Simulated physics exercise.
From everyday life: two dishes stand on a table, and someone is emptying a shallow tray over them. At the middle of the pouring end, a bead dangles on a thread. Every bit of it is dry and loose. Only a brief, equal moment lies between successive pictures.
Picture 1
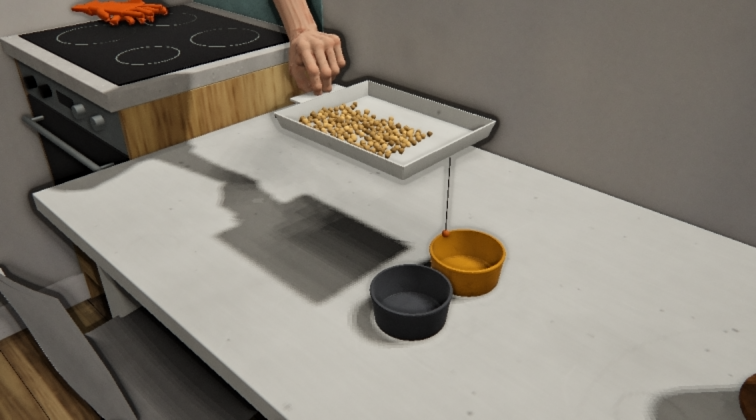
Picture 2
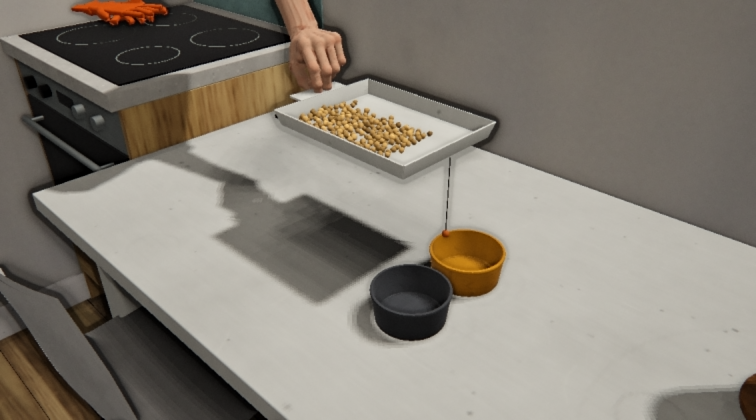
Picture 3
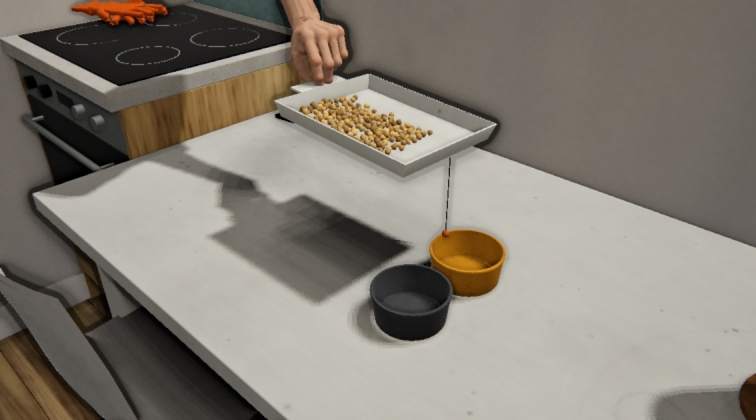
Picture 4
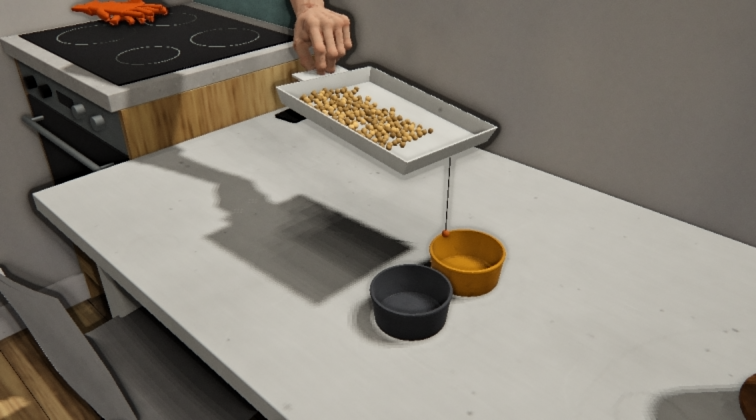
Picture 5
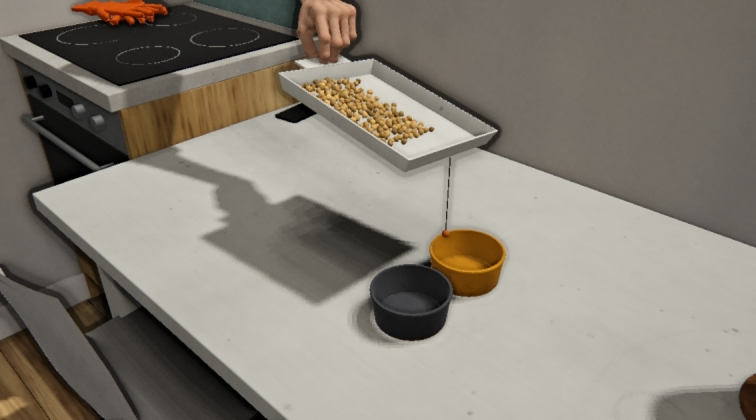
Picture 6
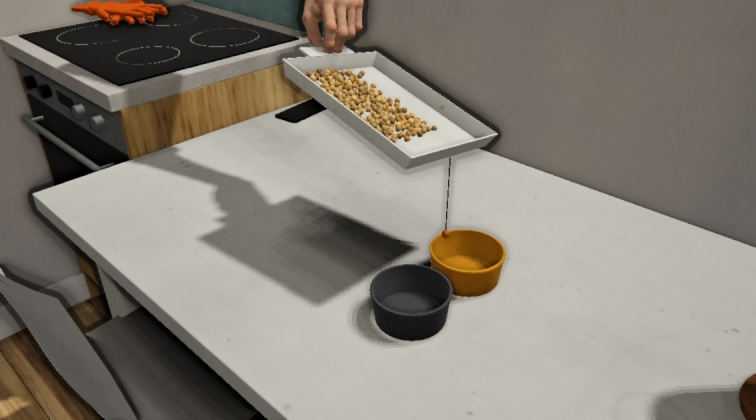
At first, a hand holds a shallow white tray of dried chickpeas level above a table with a dark dish and an orange dish, a bead hanging on a thread. Then the hand rises slightly, and the tray's far end lifts gradually until the tray slants clearly toward its right corner.
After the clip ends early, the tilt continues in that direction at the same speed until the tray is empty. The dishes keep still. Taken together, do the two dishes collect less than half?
The amount caught is going to be smaller than the amount missed.
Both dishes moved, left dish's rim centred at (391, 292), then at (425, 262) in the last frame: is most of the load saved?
Result - try one, below the halfway mark; try two, past the halfway mark.
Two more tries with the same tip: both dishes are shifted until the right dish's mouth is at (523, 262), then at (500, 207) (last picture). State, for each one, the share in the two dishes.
First 0 per cent, second 50 per cent.
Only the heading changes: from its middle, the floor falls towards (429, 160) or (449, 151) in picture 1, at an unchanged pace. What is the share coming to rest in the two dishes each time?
I'd expect around 80 in a hundred first and around 50 in a hundred second.
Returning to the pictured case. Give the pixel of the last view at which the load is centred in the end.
The centre settles at about (501, 245).
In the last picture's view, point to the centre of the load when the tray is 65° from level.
The centre of the load shows up near (473, 145) in the last view.
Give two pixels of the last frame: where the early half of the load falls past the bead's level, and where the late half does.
(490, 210) first, (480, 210) later.
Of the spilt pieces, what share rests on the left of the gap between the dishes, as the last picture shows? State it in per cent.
0 per cent, about.
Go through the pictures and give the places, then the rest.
Corners of the pouring end (403, 163) and (489, 121), level; middle of the load (356, 129), dried chickpeas; left dish (441, 318); right dish (496, 276); bead on its thread (446, 234), in the first frame.
Corners of the pouring end (404, 163) and (489, 122), level; middle of the load (356, 128), in the second frame.
Corners of the pouring end (405, 161) and (490, 124), tipped barely, lowest at the right corner; middle of the load (357, 123), in the third frame.
Corners of the pouring end (407, 158) and (491, 126), tipped a little, lowest at the right corner; middle of the load (358, 116), in the fourth frame.
Corners of the pouring end (409, 156) and (491, 129), tipped a little, lowest at the right corner; middle of the load (359, 108), in the fifth frame.
Corners of the pouring end (411, 154) and (491, 132), tipped clearly, lowest at the right corner; middle of the load (367, 104); left dish (441, 318); right dish (496, 276), in the sixth frame.
Just after the last frame, tray tipped steeply; the larger part on the tray; about a tenth outside both; roughly a quarter in the air.
A moment on, tray tipped past a quarter turn; about a tenth on the tray; just a few in the right dish; roughly two thirds outside both; roughly a quarter in the air.
Further on, tray tipped past a quarter turn; about a tenth in the right dish; almost all outside both.
When it is over, tray tipped past a quarter turn; not one in the left dish; about a tenth in the right dish; almost all outside both.
